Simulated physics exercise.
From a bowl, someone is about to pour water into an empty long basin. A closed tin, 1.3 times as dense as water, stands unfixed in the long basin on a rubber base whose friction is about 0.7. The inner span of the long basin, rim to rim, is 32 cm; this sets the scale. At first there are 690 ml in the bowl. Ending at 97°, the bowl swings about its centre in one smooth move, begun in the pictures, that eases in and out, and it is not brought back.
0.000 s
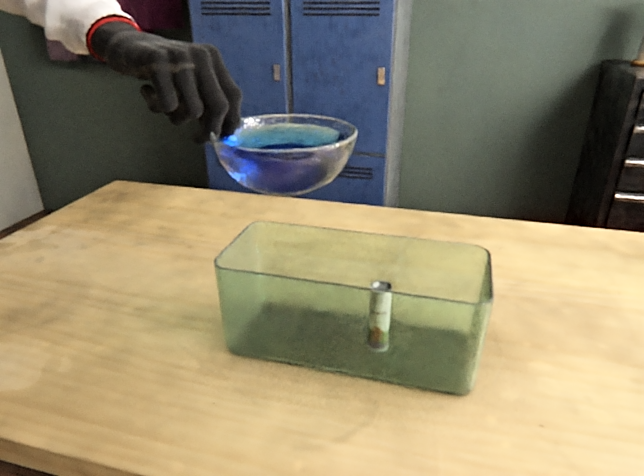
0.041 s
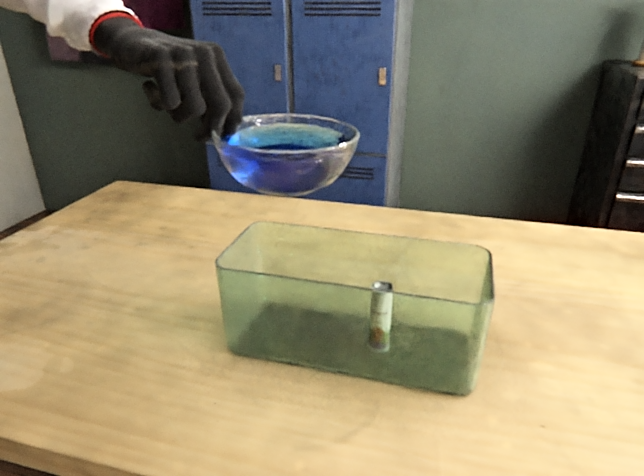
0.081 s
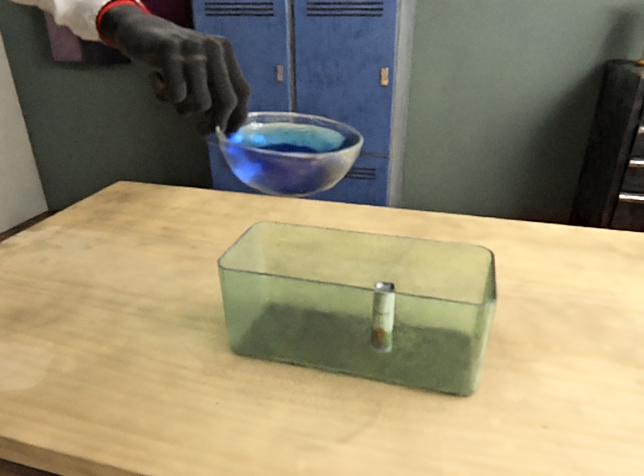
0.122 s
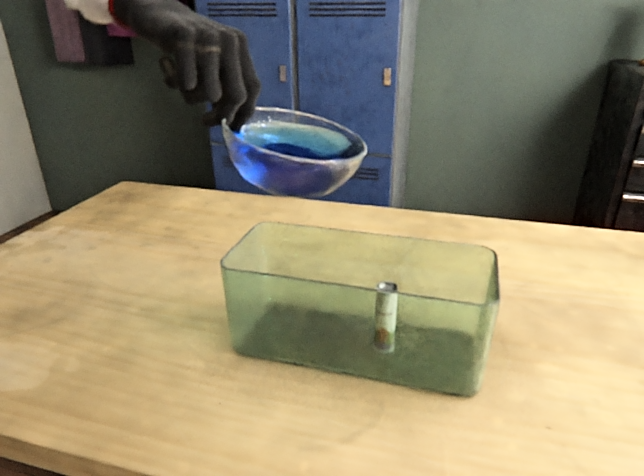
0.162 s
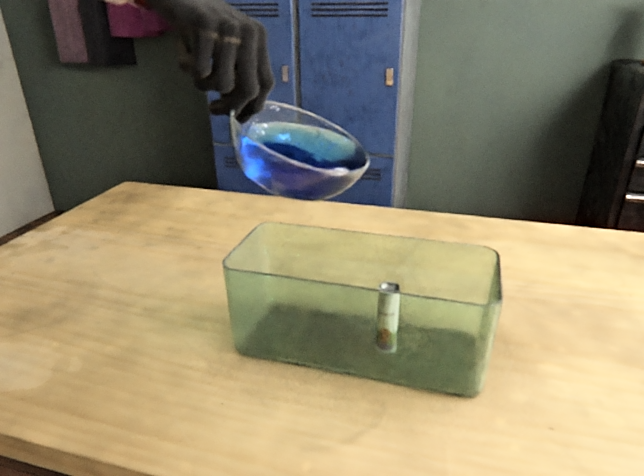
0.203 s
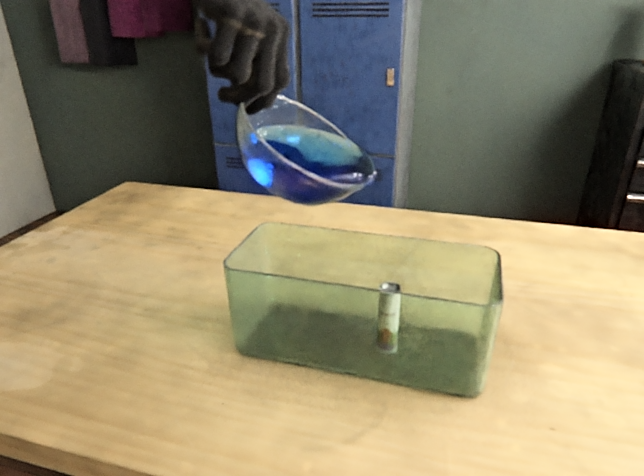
A dark-gloved hand tilting a clear glass bowl of blue liquid rightward above a green-tinted rectangular basin holding a small upright tin.
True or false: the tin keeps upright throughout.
True.
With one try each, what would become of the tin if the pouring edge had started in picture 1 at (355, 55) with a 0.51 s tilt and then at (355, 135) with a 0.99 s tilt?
In the first try it remains standing; in the second it remains standing.
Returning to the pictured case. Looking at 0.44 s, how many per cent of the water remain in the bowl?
Roughly 7 per cent.
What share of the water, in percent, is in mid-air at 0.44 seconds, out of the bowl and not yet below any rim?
It comes to about 32 percent.
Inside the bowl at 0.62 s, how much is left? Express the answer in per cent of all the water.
Around 0 percent of it.
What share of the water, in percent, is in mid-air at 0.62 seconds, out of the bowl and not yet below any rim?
Some 8 % is up in the air.
Then, 0.44 s in, the tilt is 93° and 7 per cent is still to pour; the tin stands where it began.
Then, 0.62 s in, the tilt is 97° and 0 per cent is still to pour; the tin stands where it began.
Then, 0.81 s in, the tilt is 97° and 0 per cent is still to pour; the tin leans 4°.
Then, 1.01 s in, the tilt is 97° and 0 per cent is still to pour; the tin stands where it began.
Finally, the tin stands where it began.
